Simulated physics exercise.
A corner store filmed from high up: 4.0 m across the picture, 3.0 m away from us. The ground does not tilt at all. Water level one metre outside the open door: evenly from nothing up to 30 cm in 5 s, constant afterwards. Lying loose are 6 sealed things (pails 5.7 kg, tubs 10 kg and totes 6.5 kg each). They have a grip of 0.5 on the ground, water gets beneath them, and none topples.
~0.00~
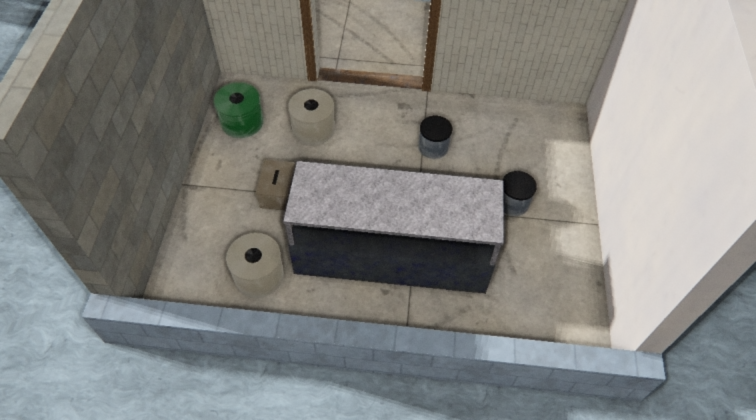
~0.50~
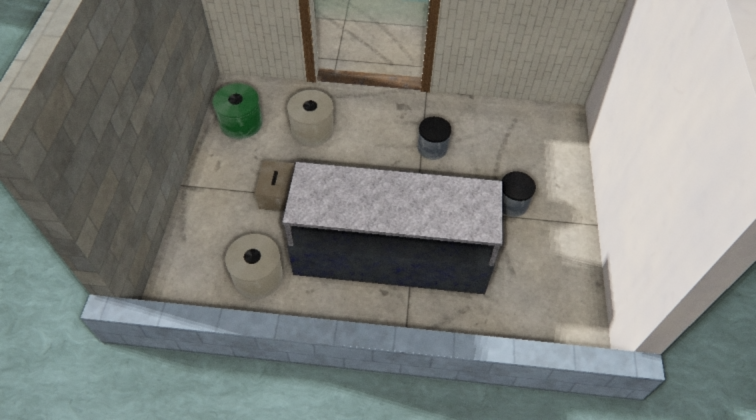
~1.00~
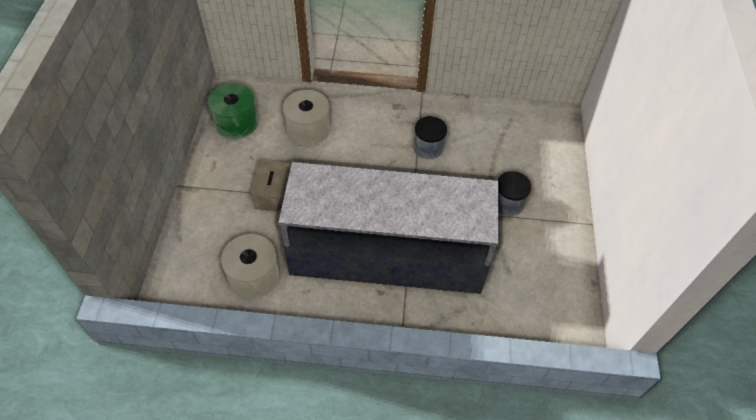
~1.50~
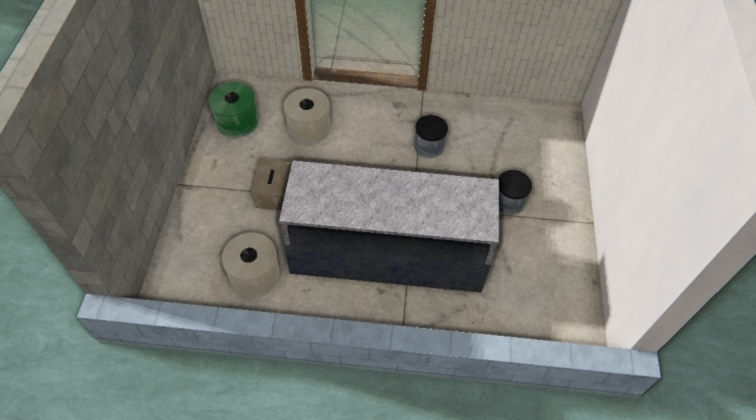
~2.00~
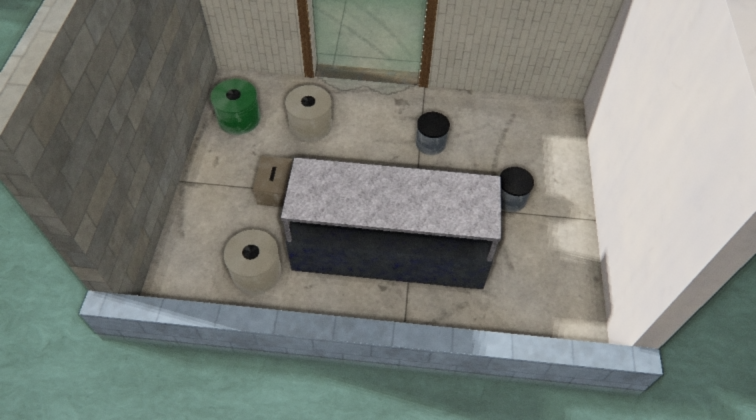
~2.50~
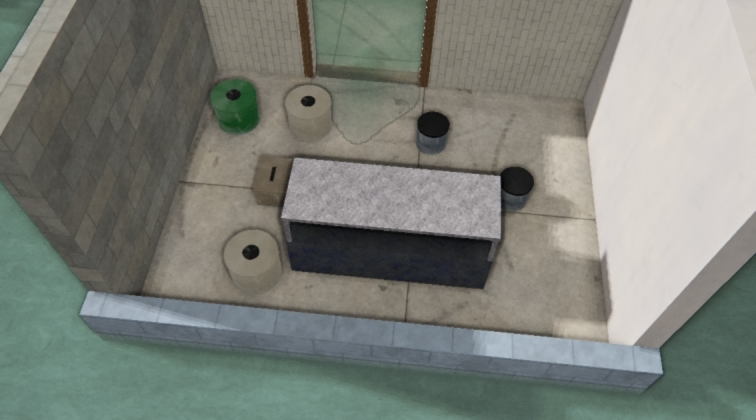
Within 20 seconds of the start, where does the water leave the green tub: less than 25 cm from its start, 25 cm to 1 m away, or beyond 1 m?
It is left 25 cm to 1 m away.
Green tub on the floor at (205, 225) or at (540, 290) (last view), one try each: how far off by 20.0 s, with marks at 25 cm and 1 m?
Results in order: It ends up well away; it ends up well away.
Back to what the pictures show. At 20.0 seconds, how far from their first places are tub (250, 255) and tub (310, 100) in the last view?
First 40 cm, then 250 cm.
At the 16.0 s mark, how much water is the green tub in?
Roughly 23 cm deep.
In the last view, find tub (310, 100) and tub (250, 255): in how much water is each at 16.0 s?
Around 27 cm and 28 cm.
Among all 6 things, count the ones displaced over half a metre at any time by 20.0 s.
That adds up to 6.
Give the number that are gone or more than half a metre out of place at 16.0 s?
By then 5.
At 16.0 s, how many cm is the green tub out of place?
About 40 cm by then.
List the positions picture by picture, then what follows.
In the first frame, the green tub at (237, 99) rests on the ground; 0.0 m2 under water; 0 of 6 have shifted.
In the second frame, the green tub at (236, 100) rests on the ground; 0.0 m2 under water; 0 of 6 have shifted.
In the third frame, the green tub at (231, 100) rests on the ground; water covers 0.0 m2; 0 of 6 have shifted.
In the fourth frame, the green tub at (232, 98), on the bottom; 0.0 m2 under water; 0 of 6 have shifted.
In the fifth frame, the green tub at (234, 95) rests on the ground; water covers 0.1 m2; 0 of 6 have shifted.
In the sixth frame, the green tub at (233, 95) rests on the ground; water covers 0.6 m2; 0 of 6 have shifted.
After 4.0 s the green tub is near (233, 95), 0.0 m from its start, aground; 0 afloat.
After 9.0 s the green tub is near (284, 75), 0.5 m from its start, afloat; 4 afloat.
After 16.0 s the green tub is near (231, 55), 0.4 m from its start, afloat; 6 afloat.
After 20.0 s the green tub is near (283, 52), 0.6 m from its start, afloat; 6 afloat.
